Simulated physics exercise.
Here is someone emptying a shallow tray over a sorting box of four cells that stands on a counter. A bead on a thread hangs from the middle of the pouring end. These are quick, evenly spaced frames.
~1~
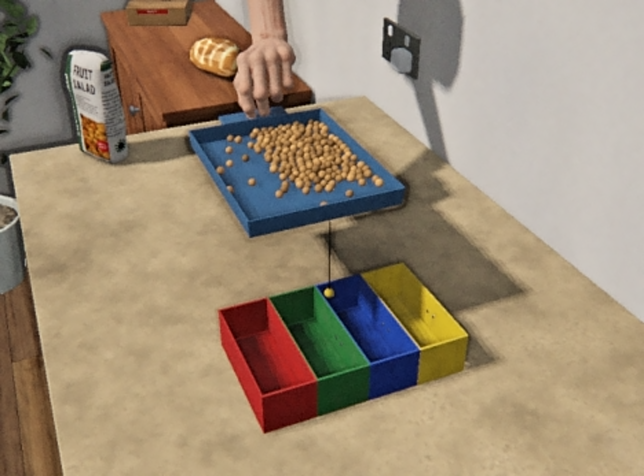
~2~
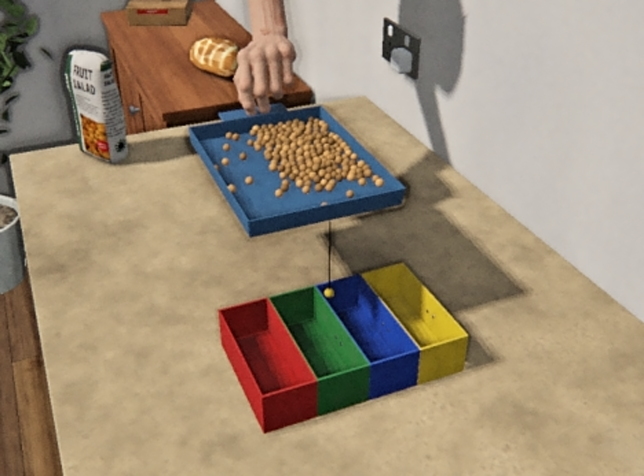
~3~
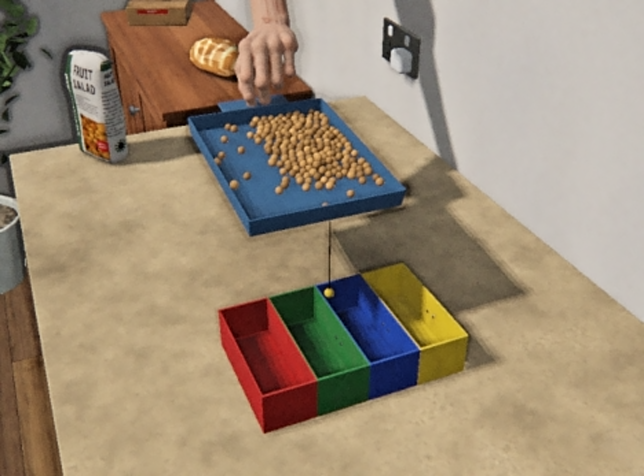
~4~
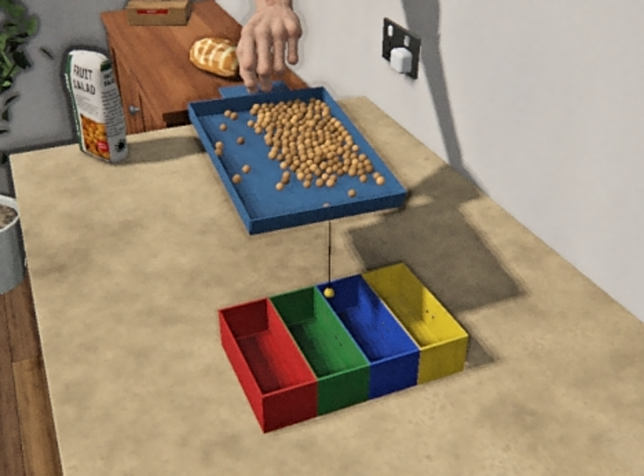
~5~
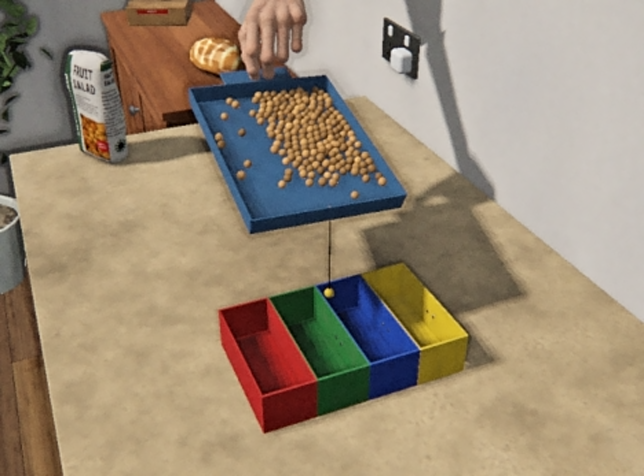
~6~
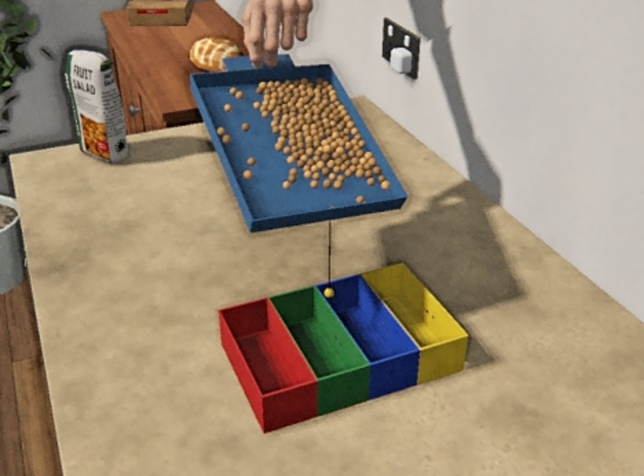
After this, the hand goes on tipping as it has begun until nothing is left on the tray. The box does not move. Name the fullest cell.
The yellow one ends fullest.
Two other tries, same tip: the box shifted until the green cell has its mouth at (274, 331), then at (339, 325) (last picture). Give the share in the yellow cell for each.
Near 40 % and 30 %.
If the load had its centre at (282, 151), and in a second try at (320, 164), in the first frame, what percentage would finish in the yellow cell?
About 50 and 60 per cent.
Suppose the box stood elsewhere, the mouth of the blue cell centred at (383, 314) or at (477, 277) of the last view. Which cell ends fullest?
First that blue cell, then the cell in red.
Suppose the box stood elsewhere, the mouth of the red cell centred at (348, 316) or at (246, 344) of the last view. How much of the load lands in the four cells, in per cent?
First some 90, then 90 per cent.
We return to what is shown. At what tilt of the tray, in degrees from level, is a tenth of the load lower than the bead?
At some 75 degrees.
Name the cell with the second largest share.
The runner-up: The cell in blue.
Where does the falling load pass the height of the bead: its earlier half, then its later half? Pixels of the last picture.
First near (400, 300), later near (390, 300).
Soon after the last picture, tray tipped steeply; nearly all on the tray; a stray few in the blue cell; a stray few in the yellow cell; a small part falling or outside the box.
A little later, tray tipped past a quarter turn; about a third on the tray; about a third in the yellow cell; about a quarter in the blue cell; a stray few in the green cell; a stray few in the red cell; about a quarter falling or outside the box.
Later still, tray tipped past a quarter turn; about half in the yellow cell; about a third in the blue cell; a small part in the green cell; a stray few in the red cell; a small part falling or outside the box.
At rest, tray tipped past a quarter turn; about half in the yellow cell; about a third in the blue cell; a small part in the green cell; a stray few in the red cell; a small part outside the box.
